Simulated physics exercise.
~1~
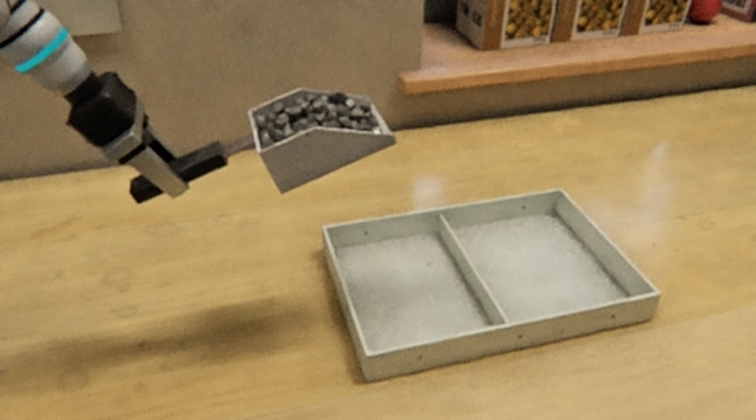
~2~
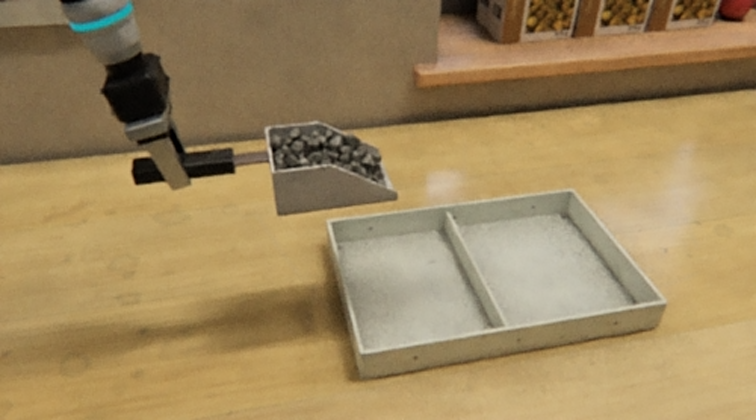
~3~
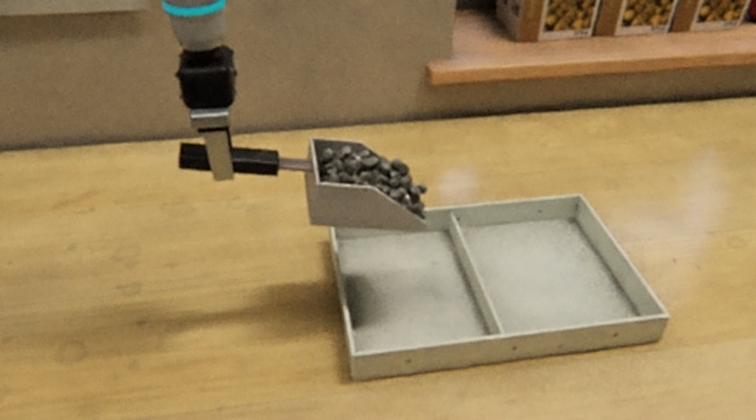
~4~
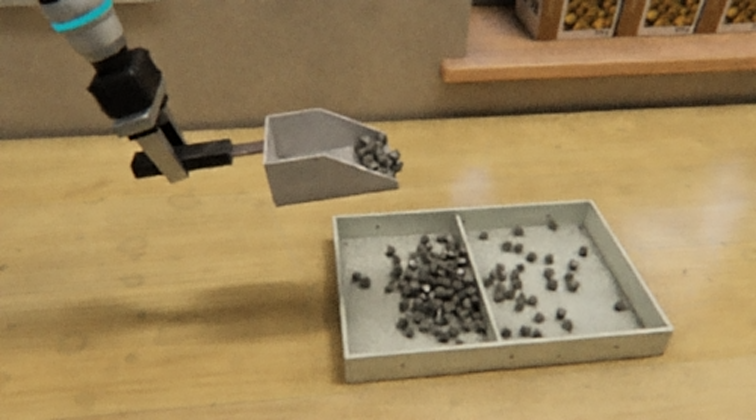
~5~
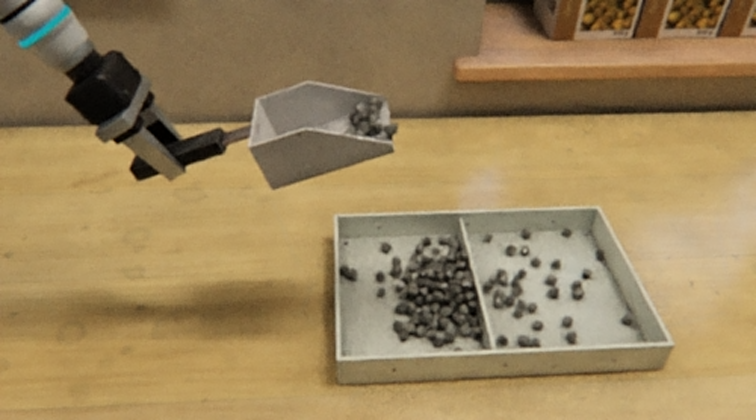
On a wooden table, a robot arm tips most pebbles from a scoop into a divided tray.
